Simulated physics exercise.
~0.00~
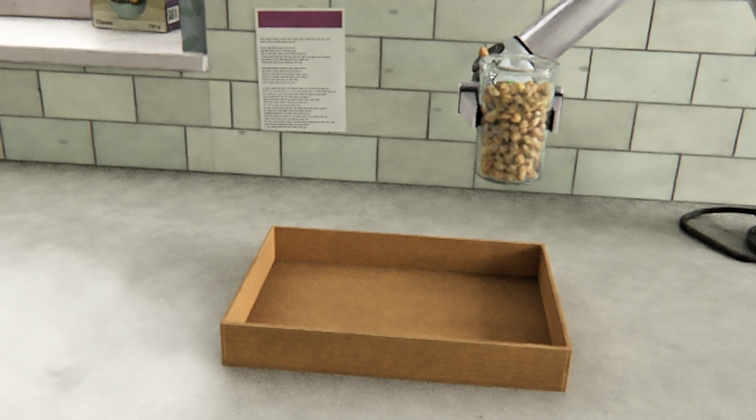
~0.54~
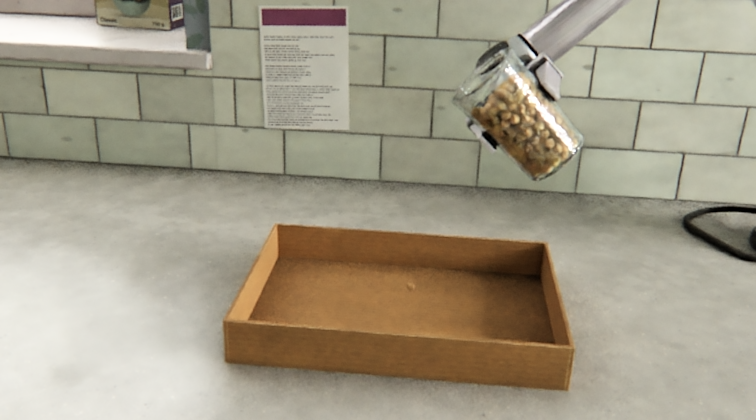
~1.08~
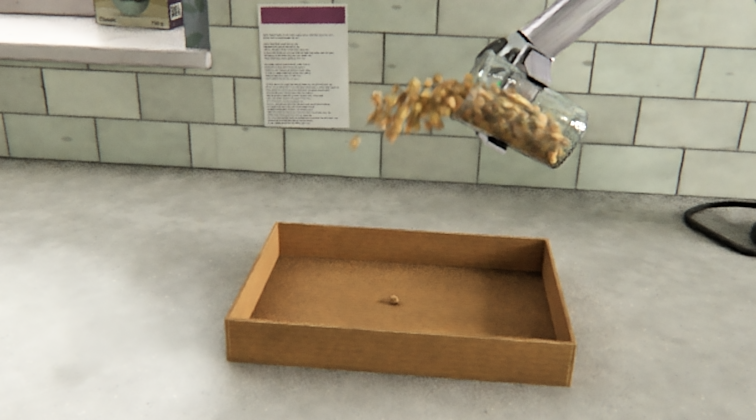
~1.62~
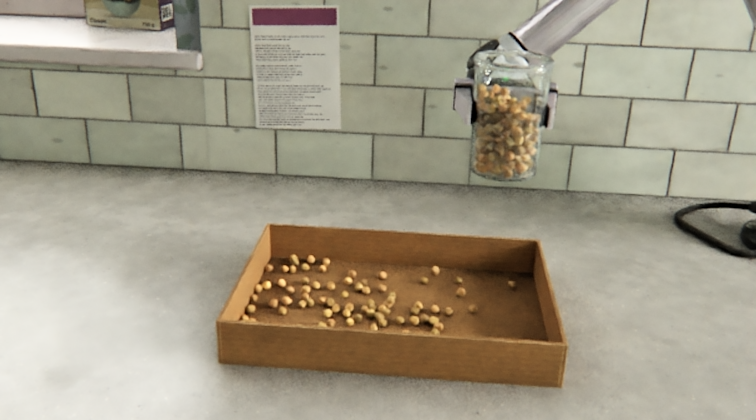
A metal robot arm grips a clear glass cup of pale tan chickpeas above a grey countertop, seen from in front and slightly above, with the arm reaching in from the upper right. Below sits a shallow, empty brown tray, and behind it are pale green wall tiles, a printed sheet and a shelf. The arm tips the cup to the left, and a first chickpea lands in the tray. With the cup on its side, a thick cluster flies out leftward. Finally the cup is upright again, still holding many chickpeas, while others lie scattered across the tray.
